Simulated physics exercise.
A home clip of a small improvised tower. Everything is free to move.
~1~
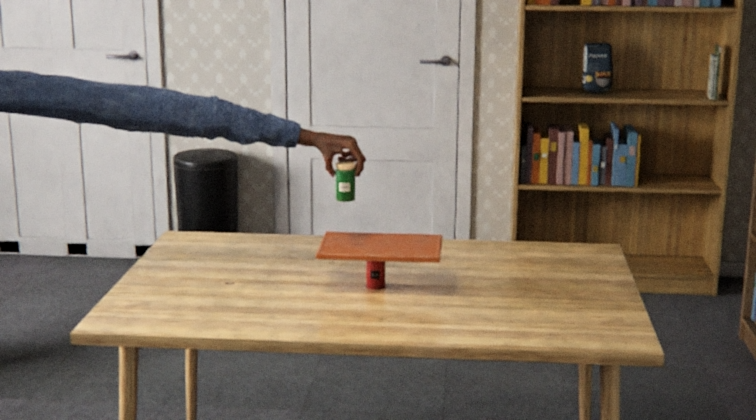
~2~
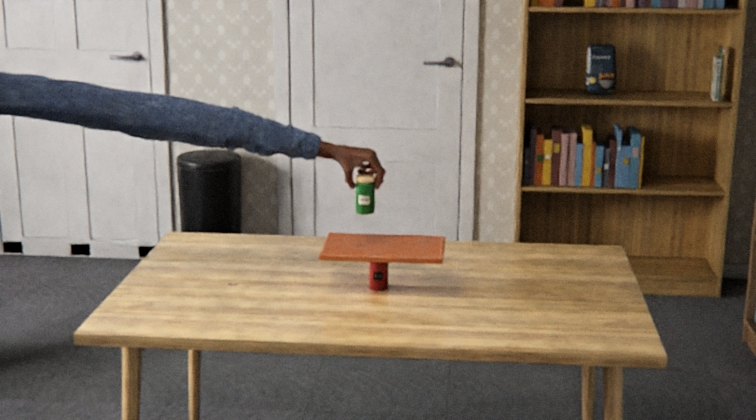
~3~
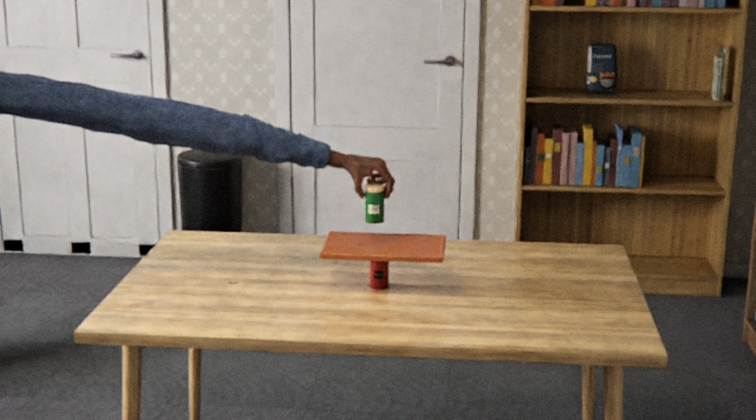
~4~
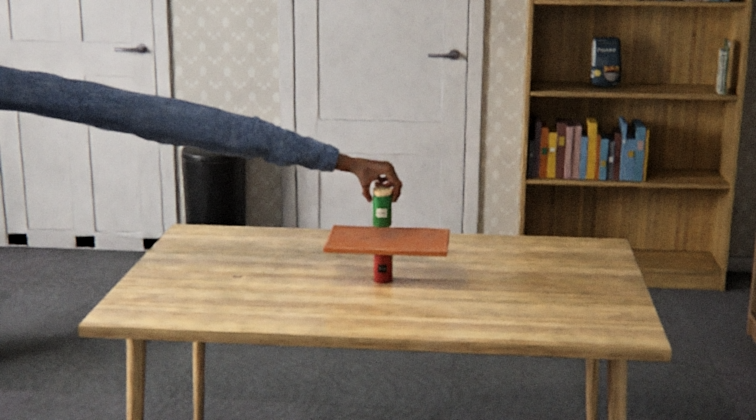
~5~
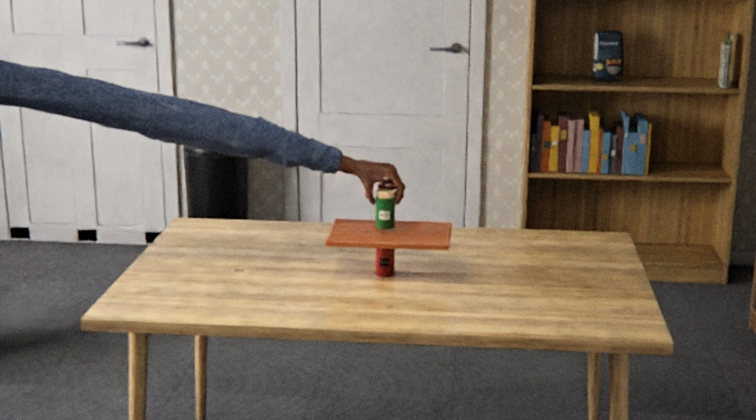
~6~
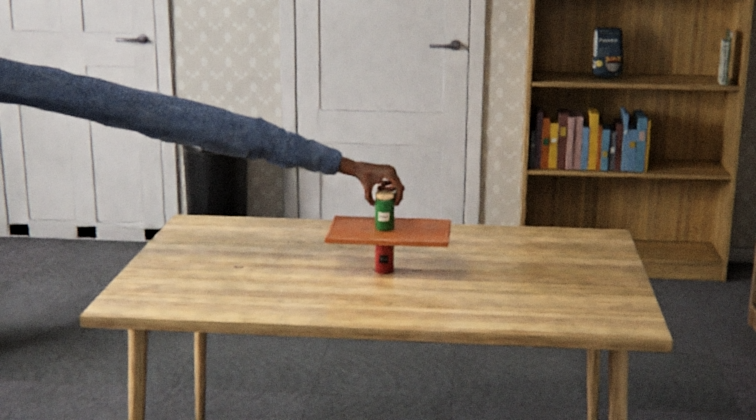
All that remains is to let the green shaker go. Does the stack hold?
The stack stays up.
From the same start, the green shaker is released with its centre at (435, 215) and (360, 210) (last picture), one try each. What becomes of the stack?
First try: It gives way; second try: It holds.
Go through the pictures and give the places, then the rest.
The first picture shows coming down; green shaker (345, 182); red shaker (376, 268).
The second picture shows coming down; green shaker (365, 194); red shaker (379, 269).
The third picture shows coming down; green shaker (375, 204); red shaker (379, 268).
The fourth picture shows coming down; green shaker (382, 207); red shaker (383, 262).
The fifth picture shows coming down; green shaker (385, 209); red shaker (385, 256).
The sixth picture shows in place under the hand; green shaker (385, 211); red shaker (385, 253).
Then, 0.80 s later than the last frame, all is still.
Then, 1.70 s later than the last frame, green shaker resting near (385, 211).
When it is over, all 3 as before. End places, in pixels of the last picture, green shaker near (385, 211). The stack keeps its balance.
